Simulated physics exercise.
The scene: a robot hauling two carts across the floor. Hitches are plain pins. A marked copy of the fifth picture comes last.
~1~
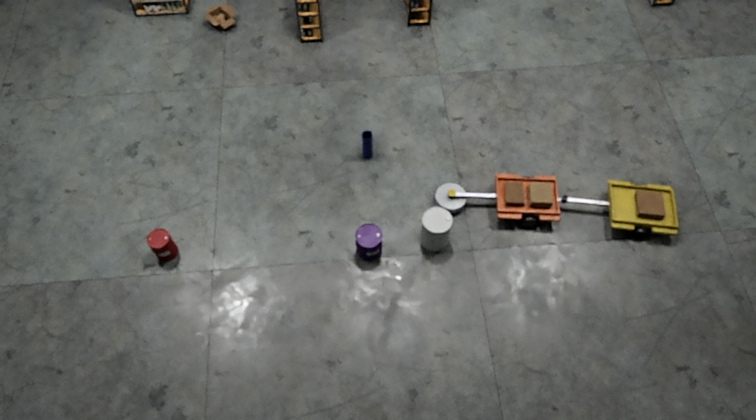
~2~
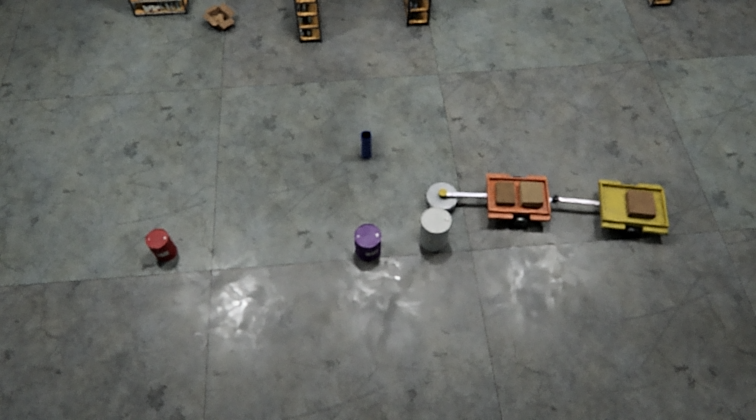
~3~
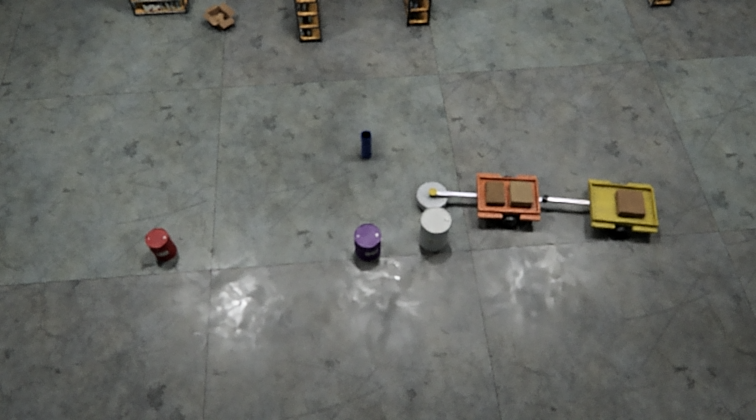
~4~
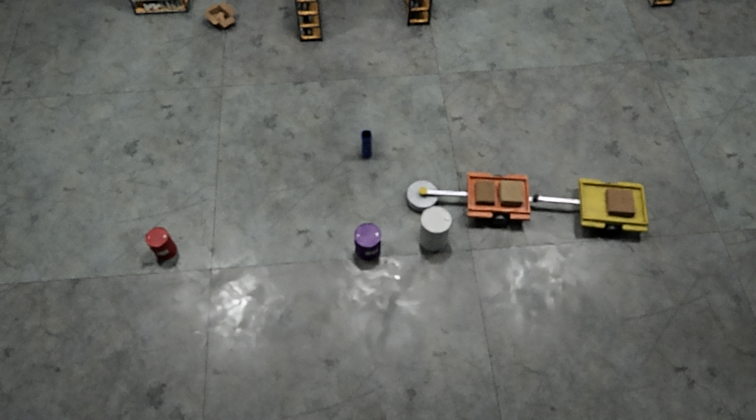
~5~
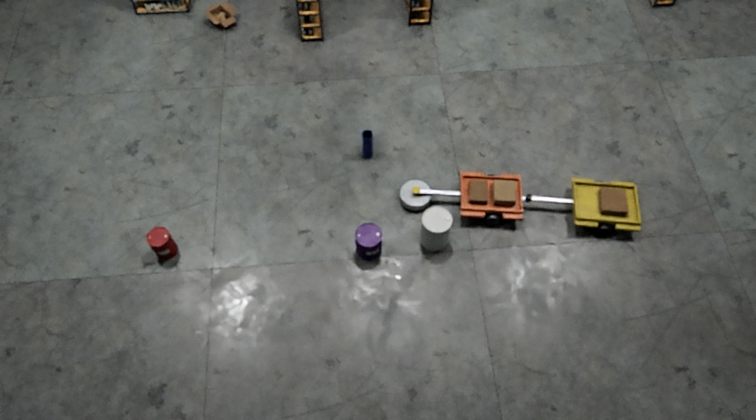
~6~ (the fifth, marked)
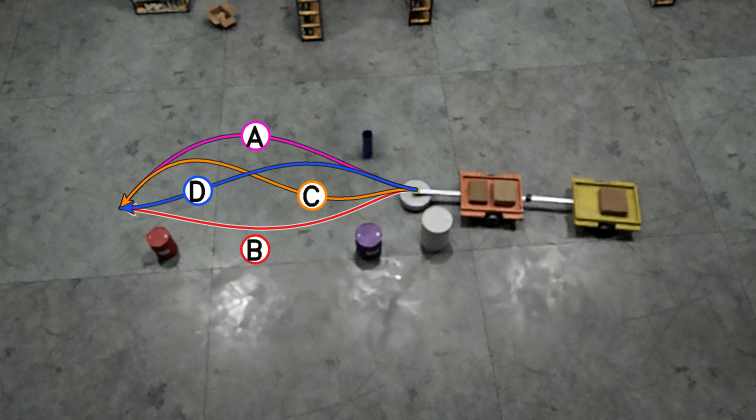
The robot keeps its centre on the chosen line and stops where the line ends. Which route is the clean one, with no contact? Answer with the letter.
Route D.
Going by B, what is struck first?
The white drum.
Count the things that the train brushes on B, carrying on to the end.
Three.
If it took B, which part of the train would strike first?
It is the orange cart.
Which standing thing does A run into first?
The blue post.
On the marked copy, A from (416, 190) via (261, 136) to (121, 208); B from (416, 190) via (268, 228) to (122, 208); C from (416, 190) via (260, 178) to (121, 208); D from (416, 190) via (272, 168) to (121, 208).
Following D. Soon after the start, robot (316, 168), last cart (498, 195).
Later, robot (215, 190), last cart (398, 179).
In the end, robot (124, 212), last cart (311, 178); nothing has been touched.
As for the rest, A meets the blue post; B meets the red keg, white drum and purple keg; C meets the white drum.
